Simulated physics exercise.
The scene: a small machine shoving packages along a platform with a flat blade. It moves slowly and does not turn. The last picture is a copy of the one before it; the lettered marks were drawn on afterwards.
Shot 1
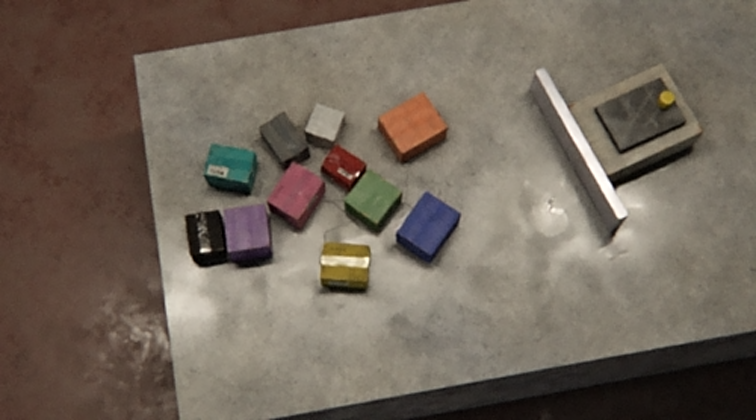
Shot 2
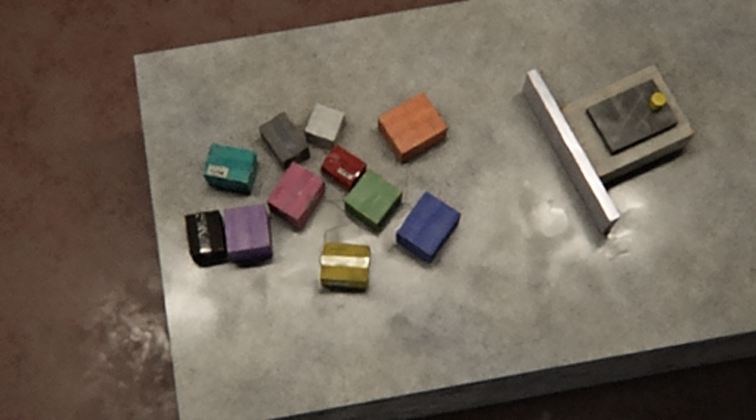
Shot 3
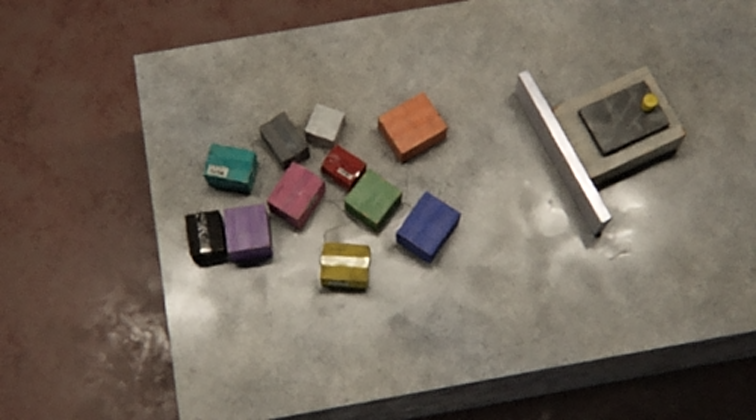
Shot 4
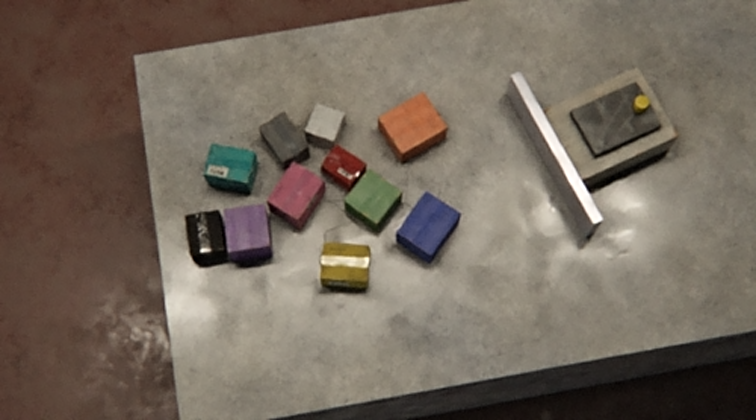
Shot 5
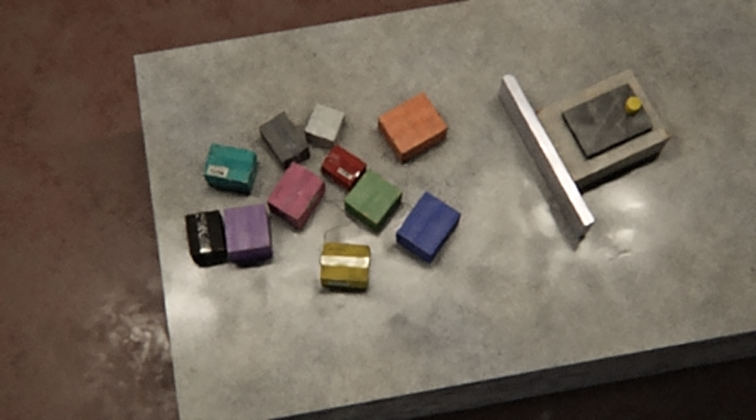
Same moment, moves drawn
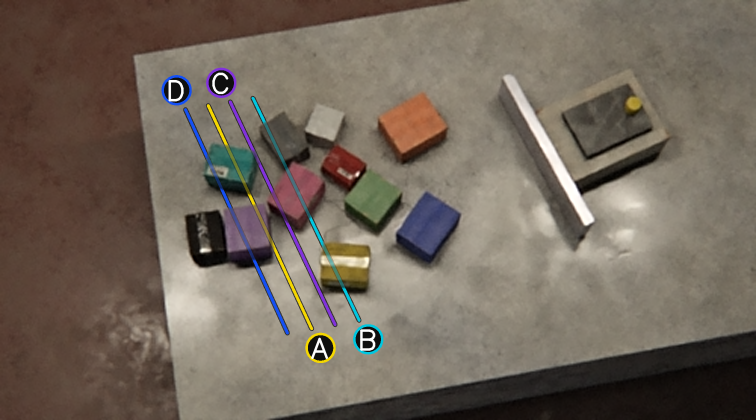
In this clip, colored boxes and packages sit scattered on a grey platform while a small machine with a long flat blade creeps slightly leftward from the right side, keeping its angle; the packages stay still and the blade touches none.
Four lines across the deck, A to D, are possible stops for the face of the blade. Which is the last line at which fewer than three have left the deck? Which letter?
Up to line A.
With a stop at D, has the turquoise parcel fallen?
Yes.
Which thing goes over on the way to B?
It is the black box.
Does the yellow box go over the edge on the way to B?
No.
On the marked copy, A at (258, 214); B at (304, 206); C at (281, 210); D at (235, 218).
With A. Early on, robot (500, 140); orange crate (386, 134); black box (206, 237).
Further on, robot (398, 158); black box (157, 267); purple crate (197, 253).
At the end, robot (316, 172); purple crate over the edge; black box over the edge; two fallen.
As for the rest, B is within the limit but short; C is within the limit but short; D drops four.
